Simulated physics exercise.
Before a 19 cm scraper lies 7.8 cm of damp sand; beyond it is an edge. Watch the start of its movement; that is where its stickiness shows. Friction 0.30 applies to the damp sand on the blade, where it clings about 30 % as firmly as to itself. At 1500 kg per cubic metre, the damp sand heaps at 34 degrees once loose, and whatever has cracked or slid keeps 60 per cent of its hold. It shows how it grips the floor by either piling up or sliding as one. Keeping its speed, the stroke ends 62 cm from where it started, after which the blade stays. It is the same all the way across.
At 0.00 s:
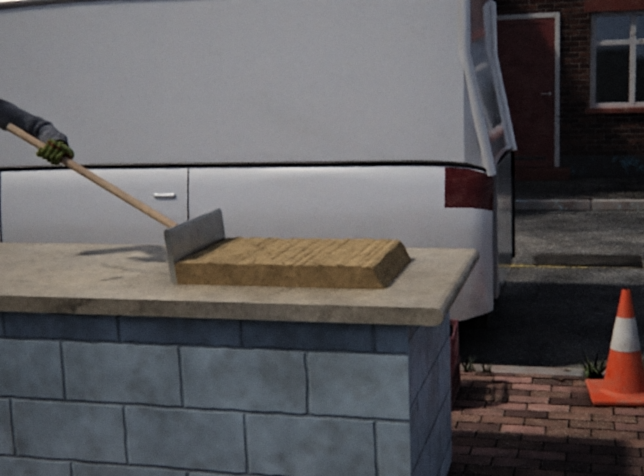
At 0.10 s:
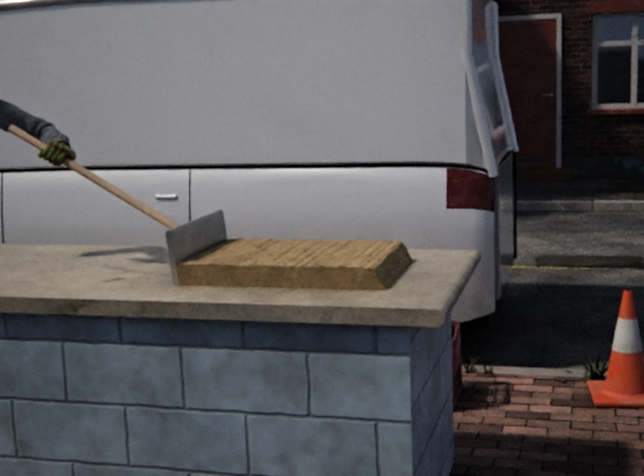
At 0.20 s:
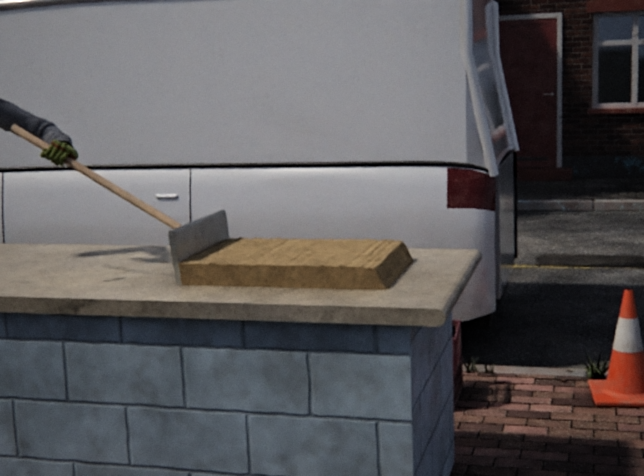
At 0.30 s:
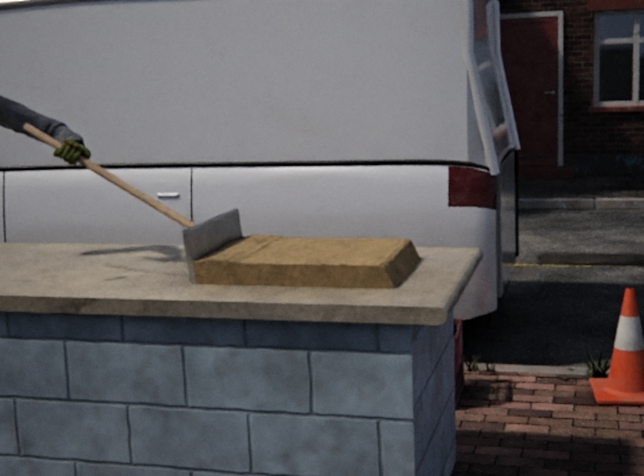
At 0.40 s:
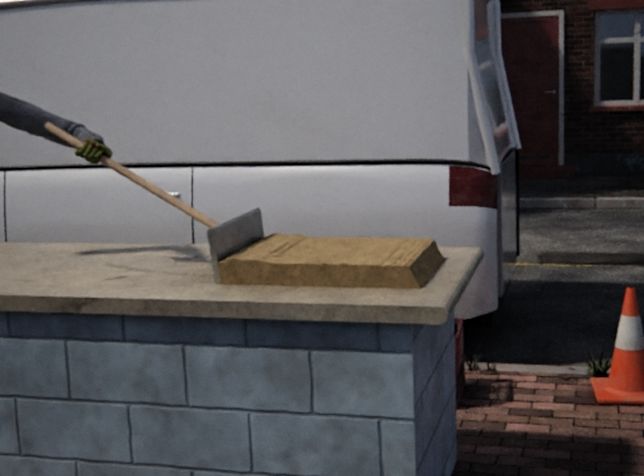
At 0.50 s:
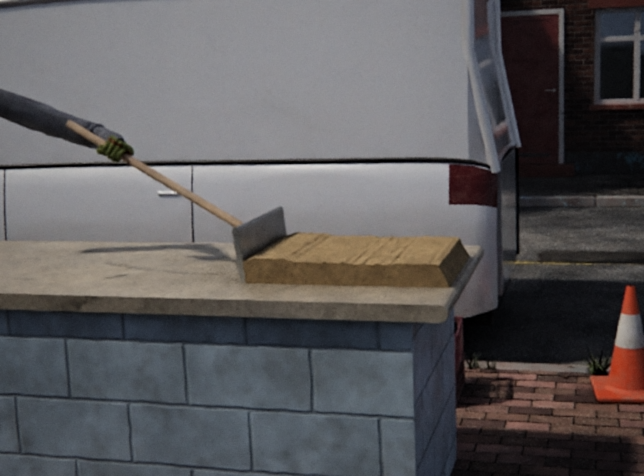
At first, a gloved hand at the left holds a long-handled scraper still against a low block of damp sand on a stone-topped wall, with a pale vehicle behind. Then the arm pushes the scraper to the right, and the sand slides along ahead of the blade, nearing the wall's right edge.
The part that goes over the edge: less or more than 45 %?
The part that goes over the edge is more than 45 %.
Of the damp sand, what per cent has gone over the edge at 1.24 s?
Measured share: Around 45 %.
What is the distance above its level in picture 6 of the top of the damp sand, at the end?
The gap comes to roughly 0 centimetres.
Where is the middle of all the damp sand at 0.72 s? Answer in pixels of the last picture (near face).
Position: About (397, 277).
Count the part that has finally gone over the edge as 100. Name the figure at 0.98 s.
Around 50 percent.
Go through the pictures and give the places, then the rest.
The first picture shows foot of the blade at (177, 284), not yet moved; foremost bit of the damp sand at (382, 288), piled 7.7 cm high.
The second picture shows foot of the blade at (179, 285), not yet moved; foremost bit of the damp sand at (383, 290), piled 7.7 cm high.
The third picture shows foot of the blade at (182, 285), moved 8 mm; foremost bit of the damp sand at (384, 289), piled 7.9 cm high.
The fourth picture shows foot of the blade at (196, 284), moved 5.8 cm; foremost bit of the damp sand at (393, 288), piled 8.8 cm high.
The fifth picture shows foot of the blade at (221, 284), moved 15 cm; foremost bit of the damp sand at (419, 288), piled 9.1 cm high.
The sixth picture shows foot of the blade at (246, 283), moved 24 cm; foremost bit of the damp sand at (448, 287), piled 9.1 cm high.
After 0.72 s, 0 % has gone over the edge.
After 0.98 s, 30 % has gone over the edge.
After 1.24 s, 47 % has gone over the edge.
After 1.50 s, 58 % has gone over the edge.
After 1.76 s, 58 % has gone over the edge.
